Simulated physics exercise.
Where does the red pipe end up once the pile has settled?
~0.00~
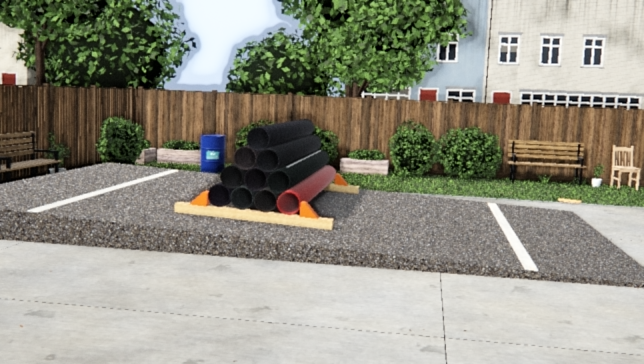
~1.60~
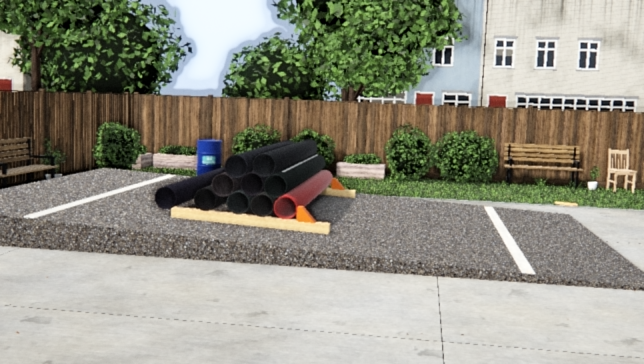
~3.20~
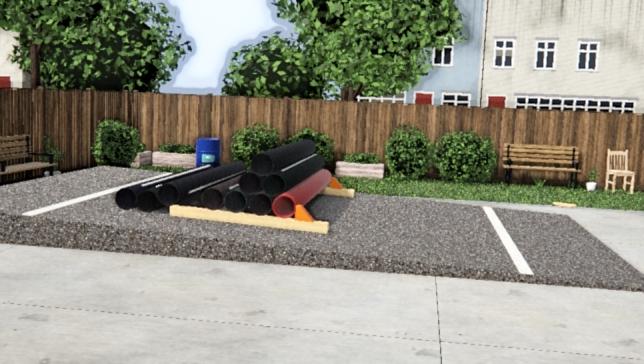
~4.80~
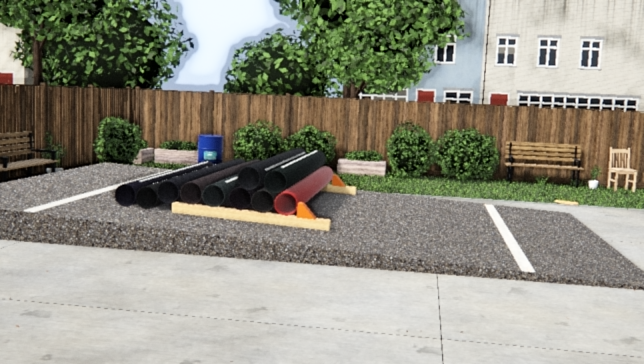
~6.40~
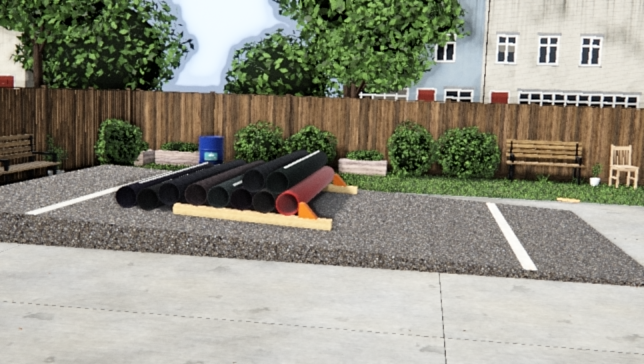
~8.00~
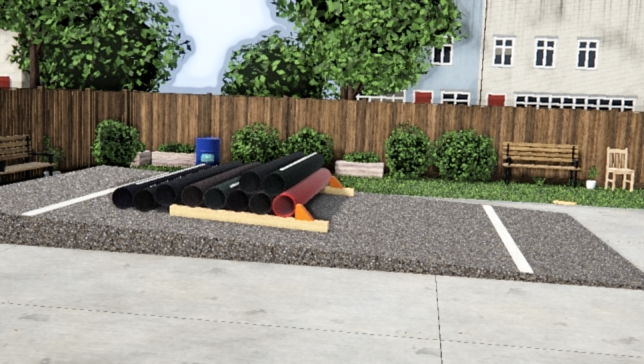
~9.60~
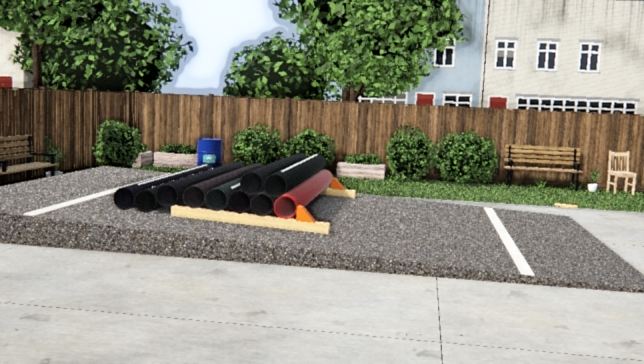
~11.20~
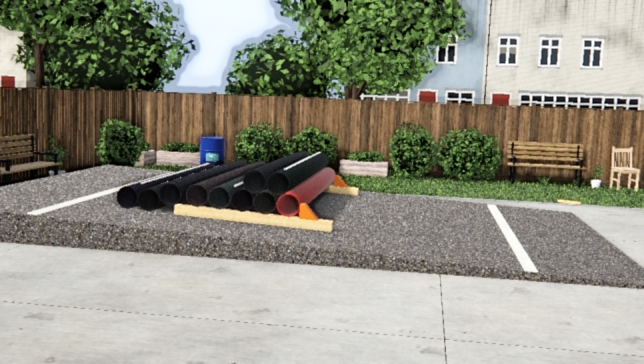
The red pipe stays on top of the timber bearers, at the right side of the heap beside the remaining orange chock.
